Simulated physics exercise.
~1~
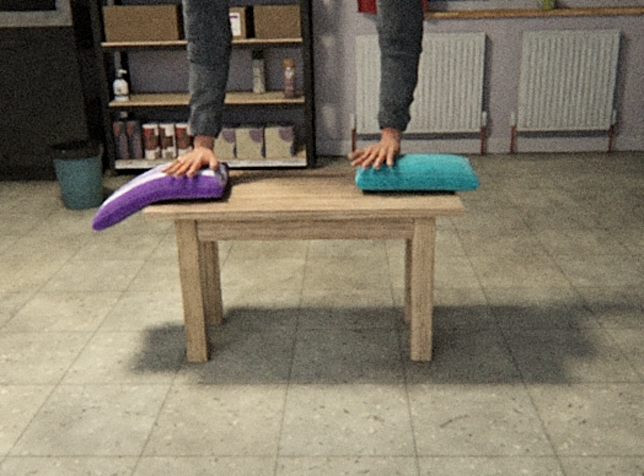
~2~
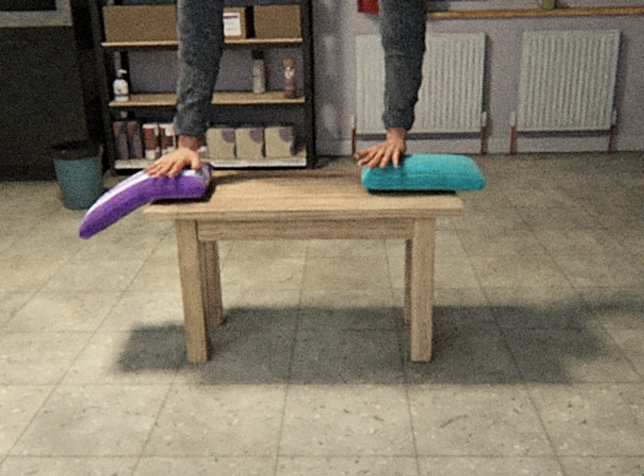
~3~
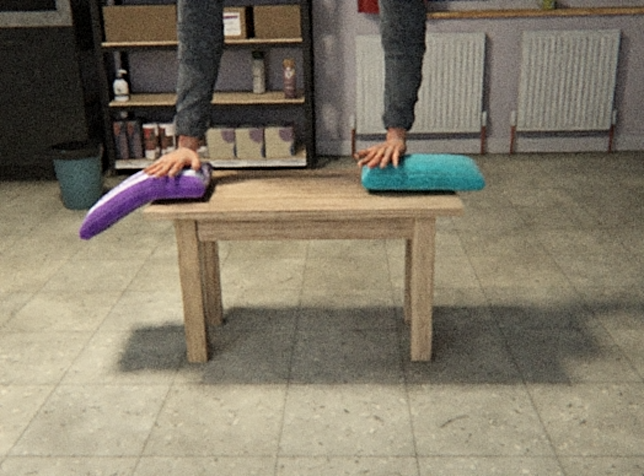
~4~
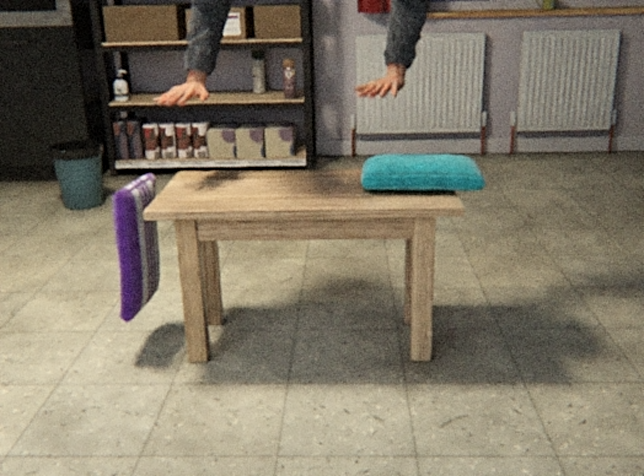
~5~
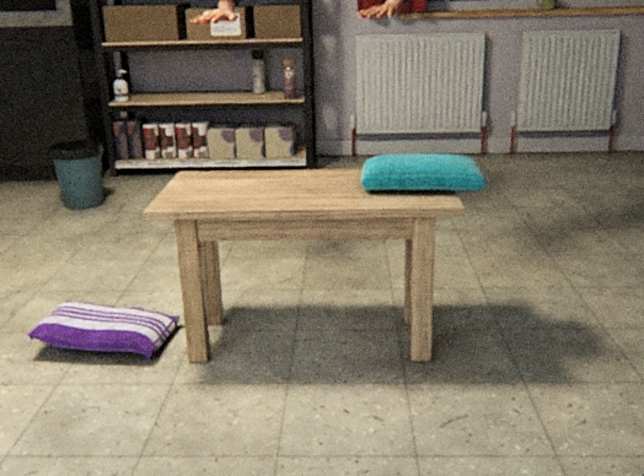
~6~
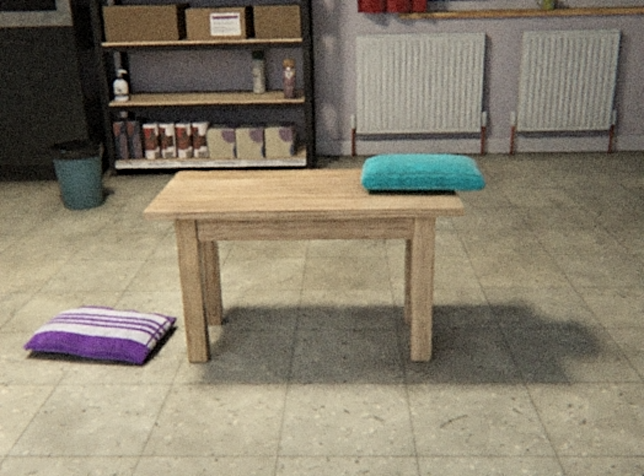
Purple striped cushion tipping off the left end of a wooden table once two hands lift away, turquoise one staying on top.
